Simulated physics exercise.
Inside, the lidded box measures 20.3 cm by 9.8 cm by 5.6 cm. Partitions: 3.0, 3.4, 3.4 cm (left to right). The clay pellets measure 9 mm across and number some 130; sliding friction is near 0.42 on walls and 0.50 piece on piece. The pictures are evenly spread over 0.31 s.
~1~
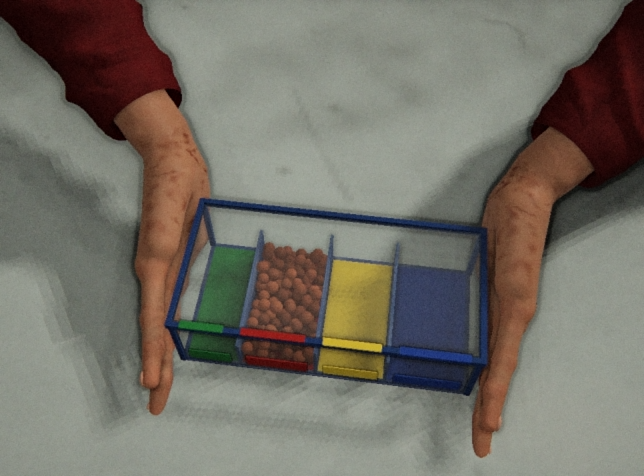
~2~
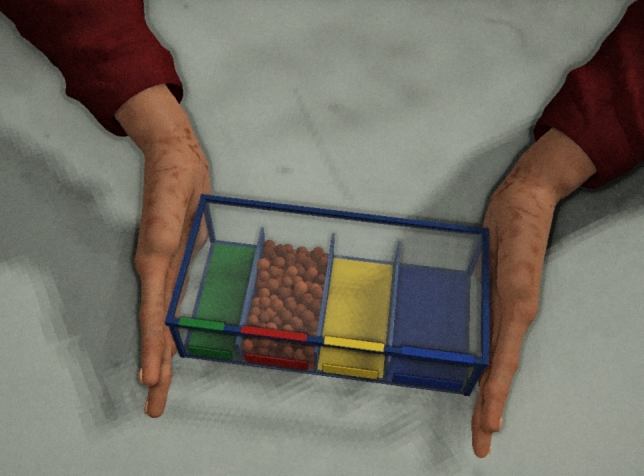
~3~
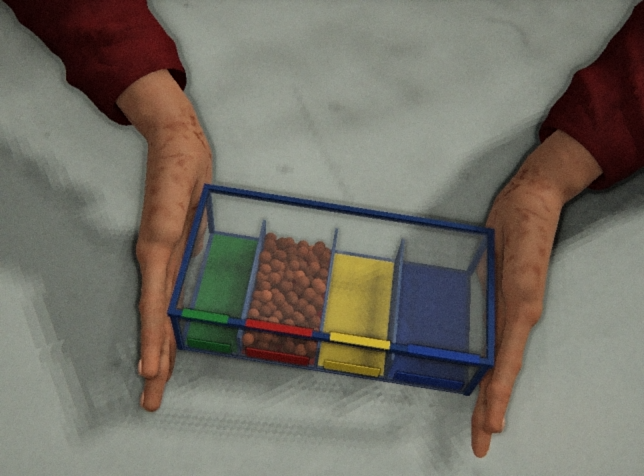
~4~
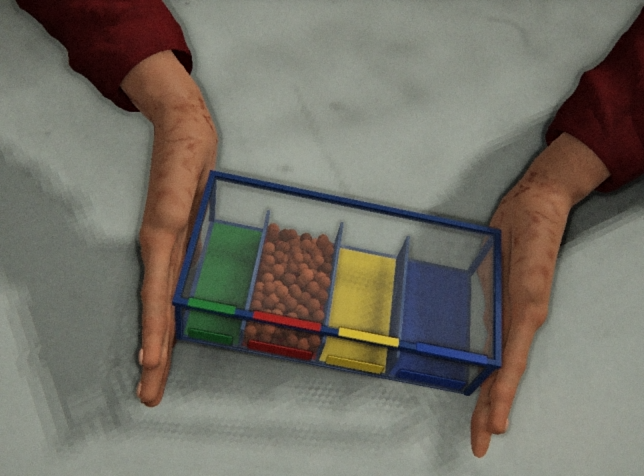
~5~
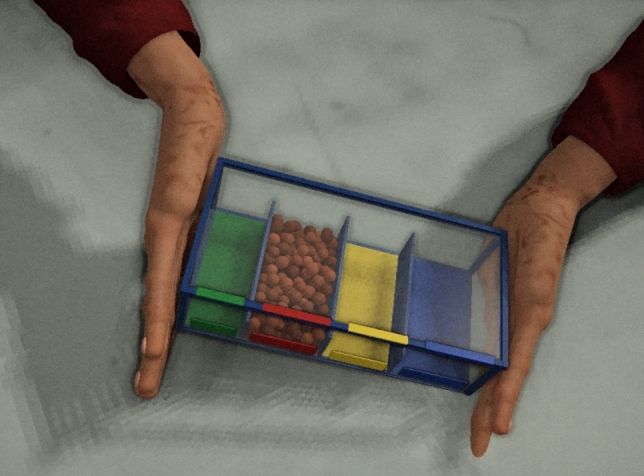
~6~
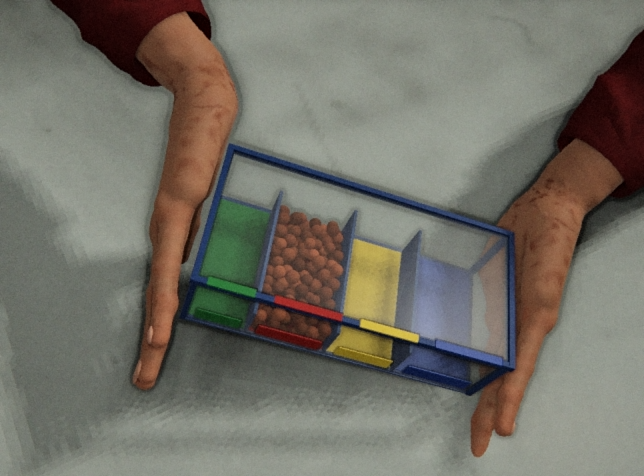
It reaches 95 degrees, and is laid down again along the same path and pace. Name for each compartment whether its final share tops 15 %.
Red over, blue over, green under, yellow under.
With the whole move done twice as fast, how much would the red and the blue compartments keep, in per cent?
Then: Red 30, blue 60.
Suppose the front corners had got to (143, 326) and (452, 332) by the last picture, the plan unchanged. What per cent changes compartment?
It would be near 60 per cent.
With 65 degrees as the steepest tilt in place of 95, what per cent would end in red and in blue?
Red 100; blue 0.
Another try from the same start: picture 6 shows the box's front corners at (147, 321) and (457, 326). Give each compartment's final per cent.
Red 40, blue 0, green 60, yellow 0.
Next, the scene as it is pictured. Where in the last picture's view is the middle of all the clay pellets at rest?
Near (422, 308).
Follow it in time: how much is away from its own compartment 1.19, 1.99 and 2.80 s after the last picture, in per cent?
About 10, 60, 60.
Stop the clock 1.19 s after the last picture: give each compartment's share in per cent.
Red 90; blue 5; green 0; yellow 10.
Then, 1.19 s after the last picture, tilt 95 degrees; red 90 %, blue 5 %, yellow 10 %.
Then, 1.99 s after the last picture, tilt 42 degrees; red 40 %, blue 55 %.
Then, 2.80 s after the last picture, tilt 0 degrees; red 40 %, blue 55 %.
In the end, red 40 %, blue 55 %, green 0 %, yellow 0 %.
